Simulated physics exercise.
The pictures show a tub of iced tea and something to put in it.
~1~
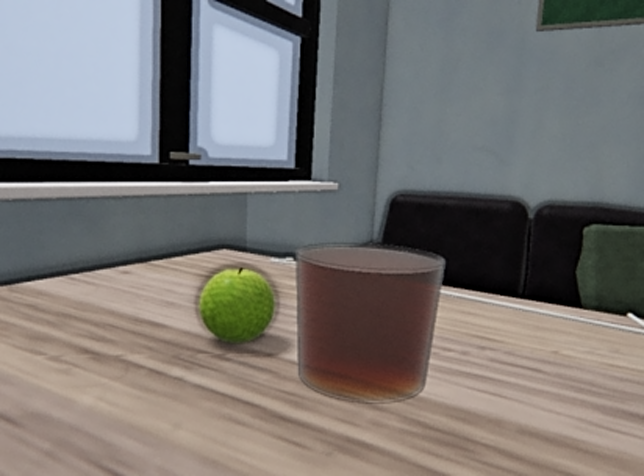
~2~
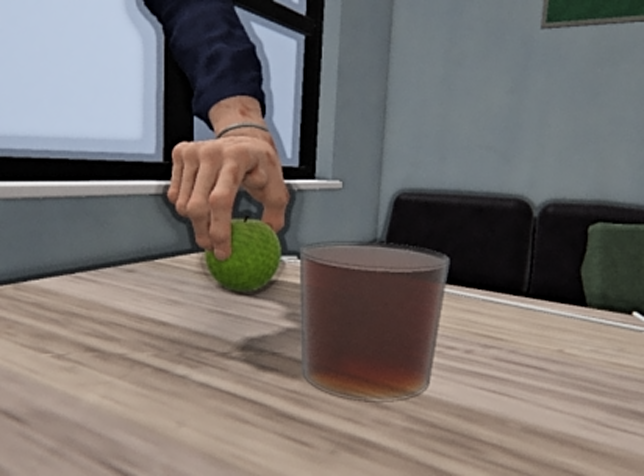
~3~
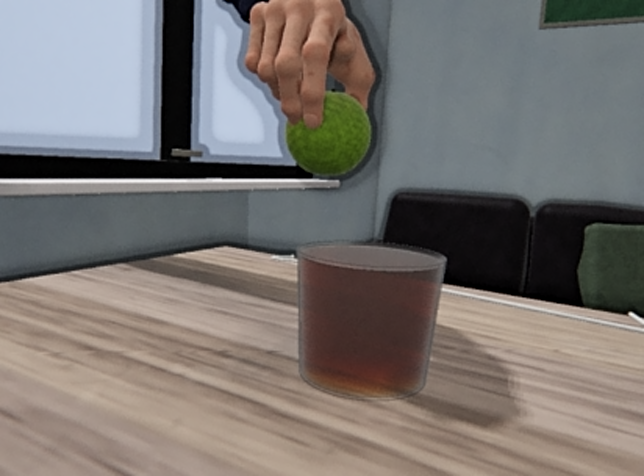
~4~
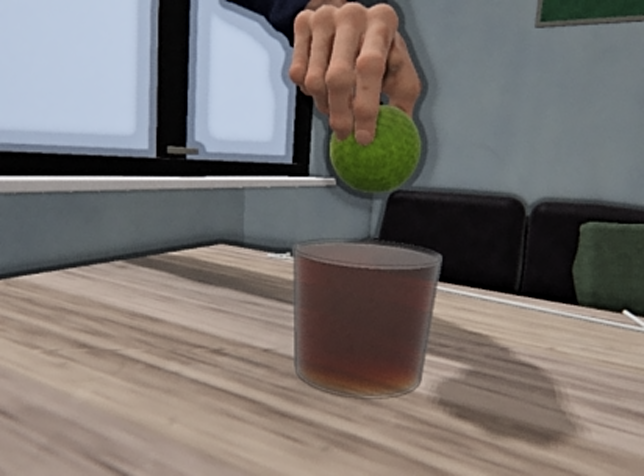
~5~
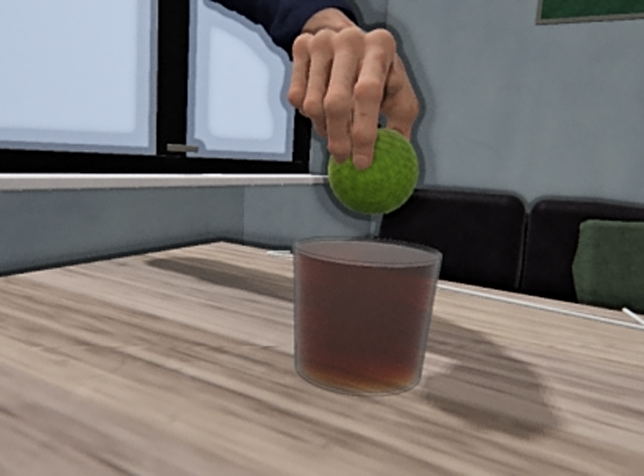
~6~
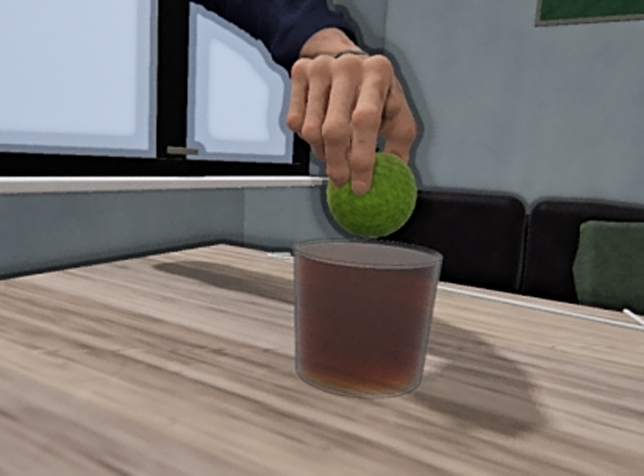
A hand picked up a green apple from the wooden table, lifted it to the right over a nearly full tub of iced tea, and lowered it to just above the surface.
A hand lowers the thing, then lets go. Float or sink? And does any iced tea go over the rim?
Well, it keeps afloat, and as for the tub, it spills.
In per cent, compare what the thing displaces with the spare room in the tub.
It works out at around 330 per cent.
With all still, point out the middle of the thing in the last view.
(366, 269), roughly.
Next, the apple enters the iced tea; the tub is full to the brim; it has run over.
After that, the apple comes up again; the tub is full to the brim; it has run over.
Finally, the apple rides on the surface; the tub is full to the brim; it has run over.
